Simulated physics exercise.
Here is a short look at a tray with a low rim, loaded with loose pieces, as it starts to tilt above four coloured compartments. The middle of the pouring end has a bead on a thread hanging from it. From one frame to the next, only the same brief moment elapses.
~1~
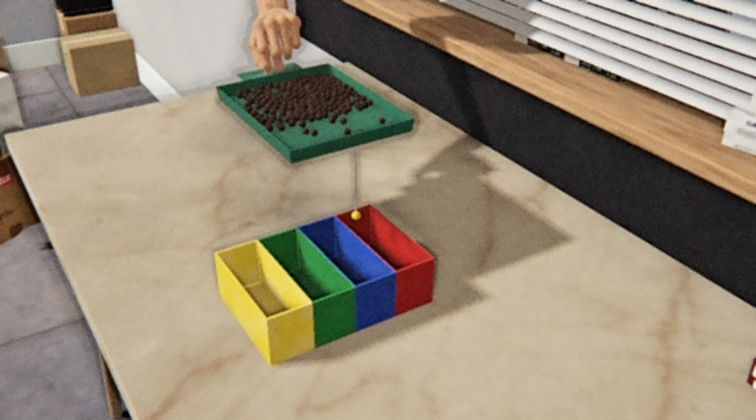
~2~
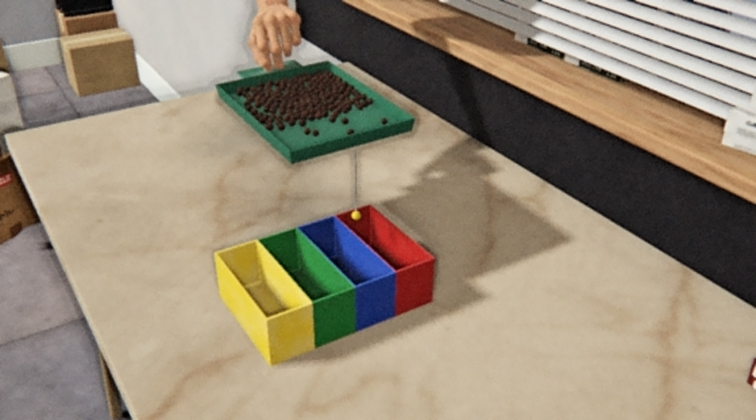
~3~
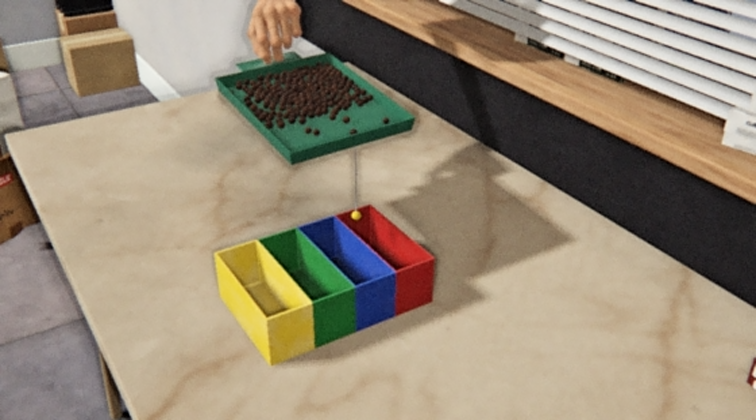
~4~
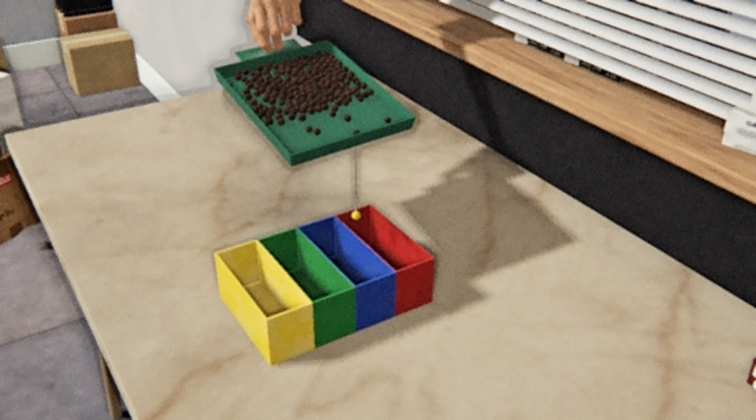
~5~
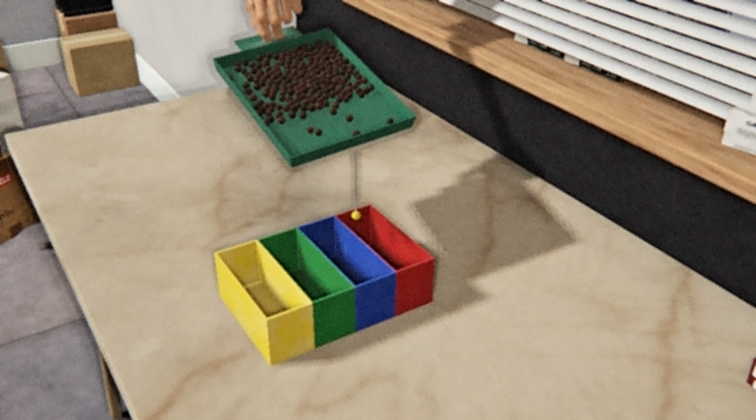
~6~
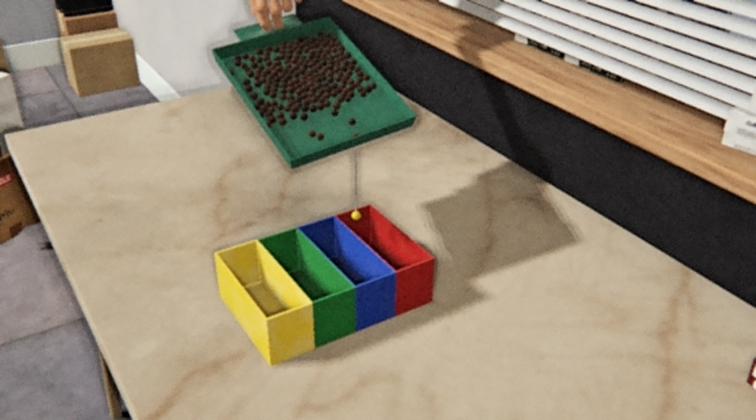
A green tray loaded with small brown balls tilts gradually as a hand raises its far end, its pouring edge dipping lowest at the left corner, and the balls begin shifting above yellow, green, blue and red compartments.
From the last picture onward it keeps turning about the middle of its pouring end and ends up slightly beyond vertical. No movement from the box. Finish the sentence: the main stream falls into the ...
... Green cell.
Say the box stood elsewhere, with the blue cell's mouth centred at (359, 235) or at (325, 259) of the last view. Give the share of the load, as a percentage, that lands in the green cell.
Approximately 60 percent, followed by approximately 20 percent.
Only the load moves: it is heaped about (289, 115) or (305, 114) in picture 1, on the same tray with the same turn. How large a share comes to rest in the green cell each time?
First about 50, then 50 per cent.
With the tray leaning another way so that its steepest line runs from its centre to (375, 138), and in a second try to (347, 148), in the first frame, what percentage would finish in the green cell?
I'd put it at some 0 % and then some 10 %.
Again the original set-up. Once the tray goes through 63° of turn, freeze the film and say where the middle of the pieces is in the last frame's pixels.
Its middle sits at about pixel (326, 141).
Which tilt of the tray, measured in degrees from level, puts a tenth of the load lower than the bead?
I'd put it at about 60 degrees.
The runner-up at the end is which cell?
The answer is the blue cell.
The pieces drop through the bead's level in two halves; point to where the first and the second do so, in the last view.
First close to (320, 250), next close to (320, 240).
Shortly afterwards, tray tipped steeply; the bulk on the tray; a little in the green cell; a little in the blue cell; only a few in the red cell; only a few in the yellow cell; a little falling or outside the box.
Next, tray tipped past a quarter turn; a little on the tray; near a third in the green cell; near a quarter in the blue cell; a little in the red cell; only a few in the yellow cell; near a quarter falling or outside the box.
Some moments later, tray tipped past a quarter turn; near half in the green cell; near a quarter in the blue cell; a little in the red cell; only a few in the yellow cell; a little falling or outside the box.
In the end, tray tipped past a quarter turn; near half in the green cell; near a quarter in the blue cell; a little in the red cell; only a few in the yellow cell; a little outside the box.
